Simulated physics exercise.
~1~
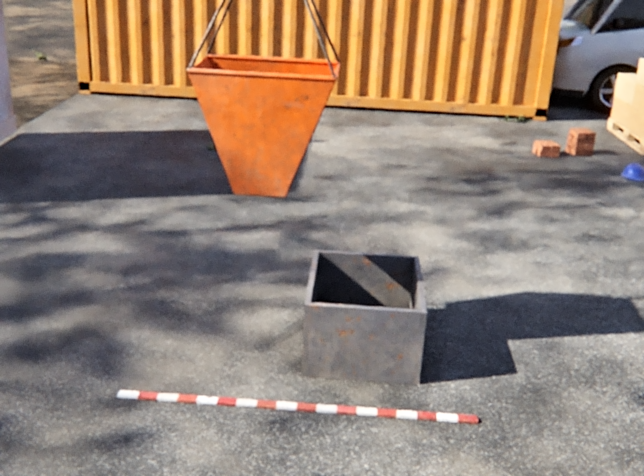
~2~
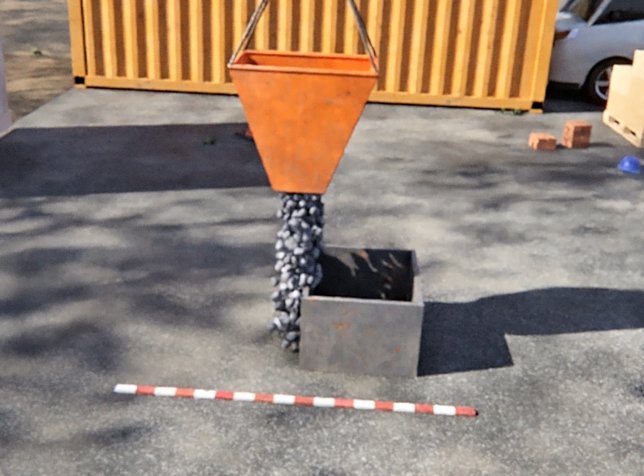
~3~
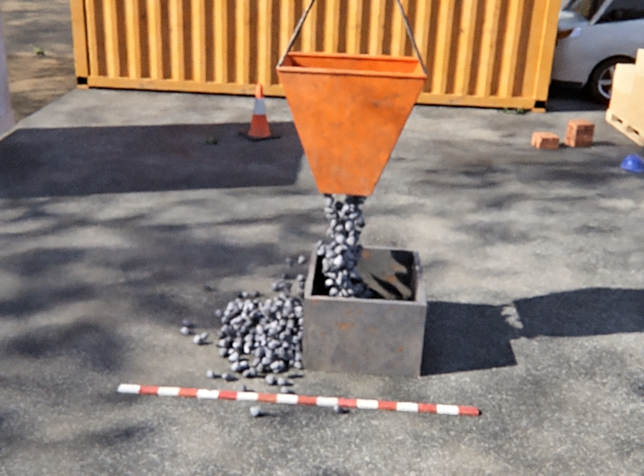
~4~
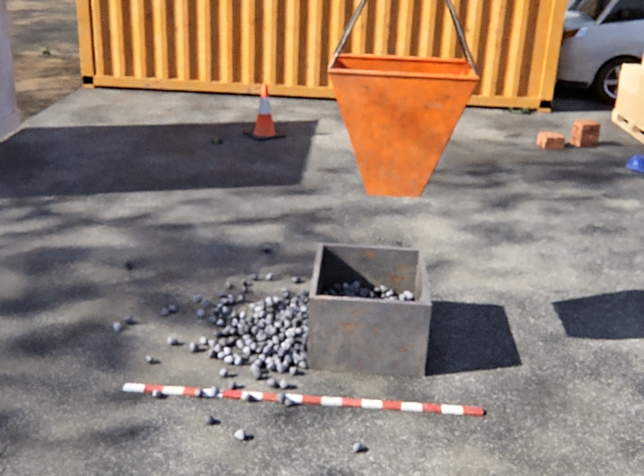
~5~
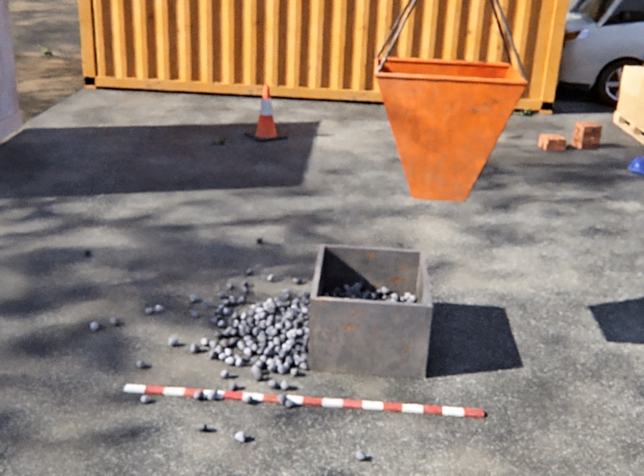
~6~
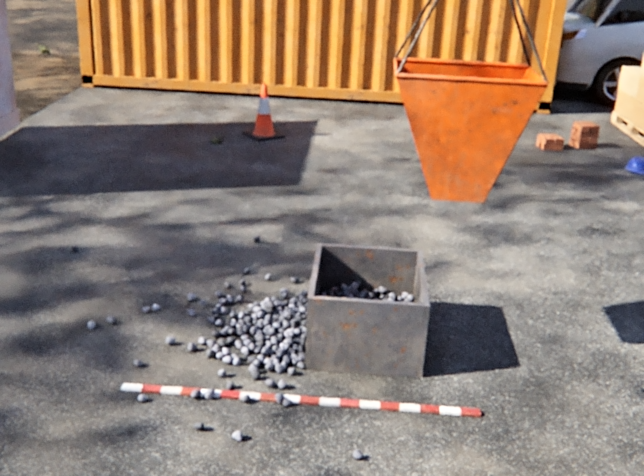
Orange skip moving rightwards above asphalt, pouring grey stones beside and then into a square bin, leaving a pile to its left.
